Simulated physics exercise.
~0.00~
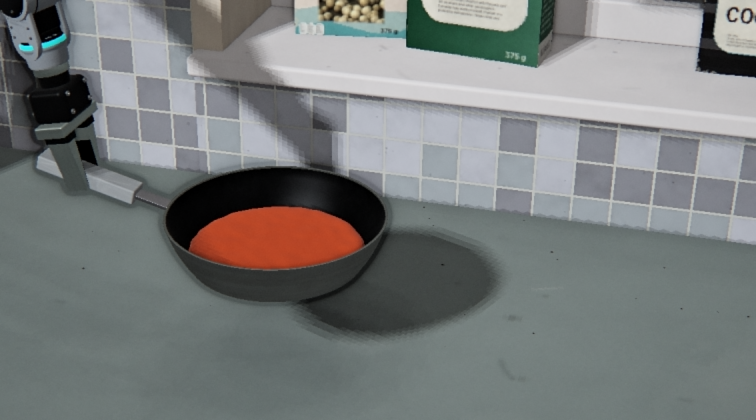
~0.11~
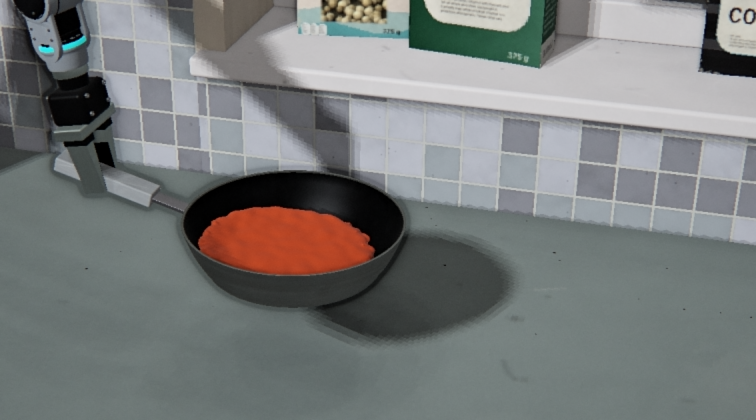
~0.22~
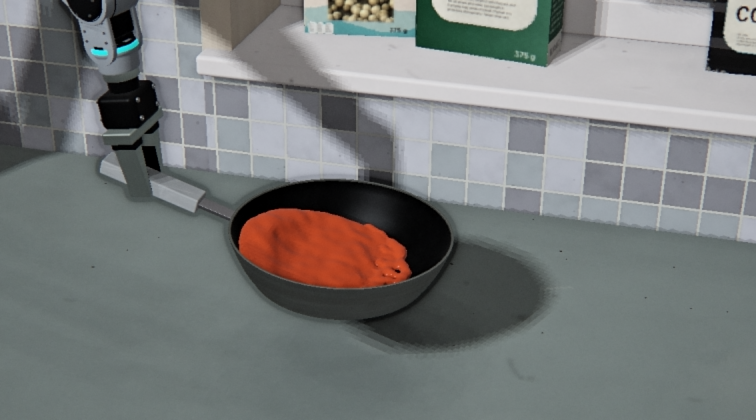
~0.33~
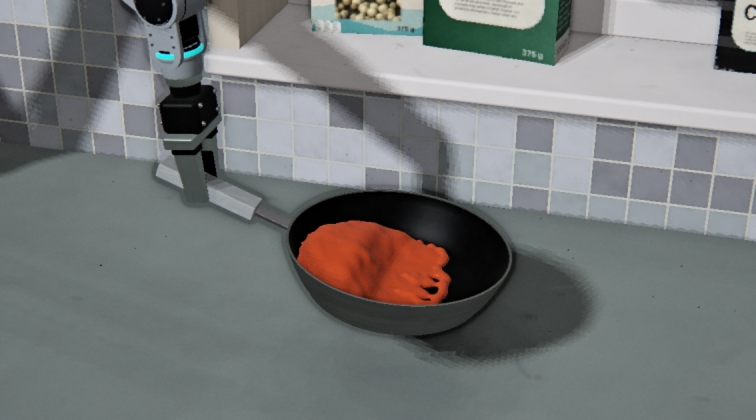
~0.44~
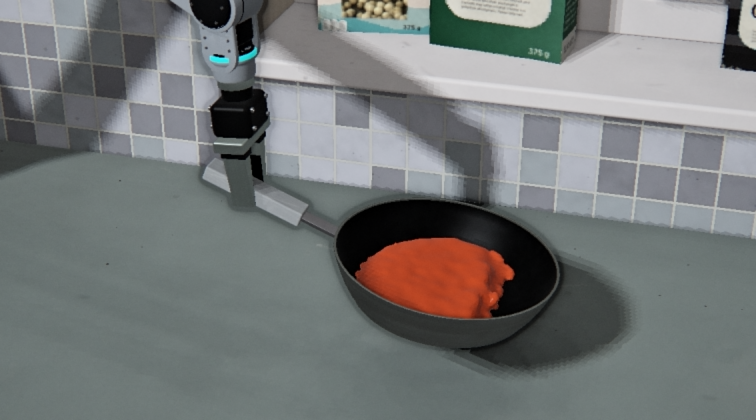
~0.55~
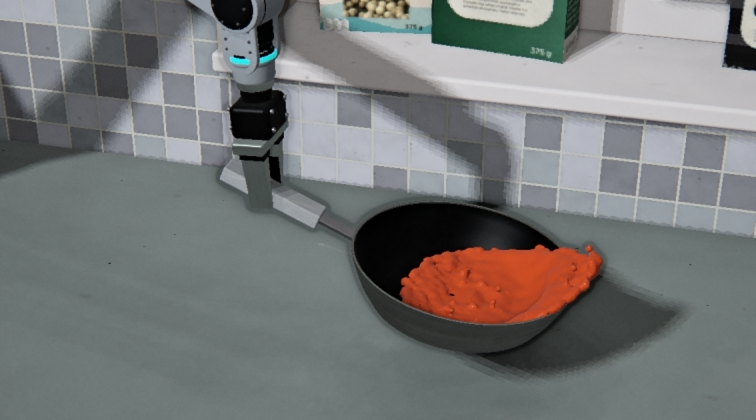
A robot arm slides a dark frying pan of orange-red liquid to the right along a grey counter, tilting it slightly forward, as the liquid bunches toward the handle, then surges to the far side and over the rim.
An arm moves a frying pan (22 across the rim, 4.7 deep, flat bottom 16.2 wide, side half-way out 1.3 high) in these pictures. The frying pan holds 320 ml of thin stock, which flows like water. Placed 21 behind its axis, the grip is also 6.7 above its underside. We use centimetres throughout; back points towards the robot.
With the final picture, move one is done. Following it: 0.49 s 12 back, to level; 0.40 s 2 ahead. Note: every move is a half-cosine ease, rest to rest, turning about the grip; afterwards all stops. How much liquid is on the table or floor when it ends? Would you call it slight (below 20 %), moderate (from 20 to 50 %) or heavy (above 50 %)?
I would call it moderate.
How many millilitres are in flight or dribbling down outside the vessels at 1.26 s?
It comes to close to 5 ml.
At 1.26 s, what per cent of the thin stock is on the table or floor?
Near 35 %.
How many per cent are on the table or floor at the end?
I reckon close to 40 in a hundred.
After 0.91 s, tilted 1° forward, liquid up to 17 above the table; 200 ml in the frying pan, 115 ml on the table or floor, 5 ml in the air or running down outside.
After 1.26 s, level, liquid up to 21 above the table; 195 ml in the frying pan, 120 ml on the table or floor, 5 ml in the air or running down outside.
After 1.64 s, level, liquid up to 17 above the table; 195 ml in the frying pan, 125 ml on the table or floor.
After 2.44 s, level, liquid up to 14 above the table; 195 ml in the frying pan, 125 ml on the table or floor.
In the end, 195 ml in the frying pan, 125 ml on the table or floor. That is 39 % on the table or floor.
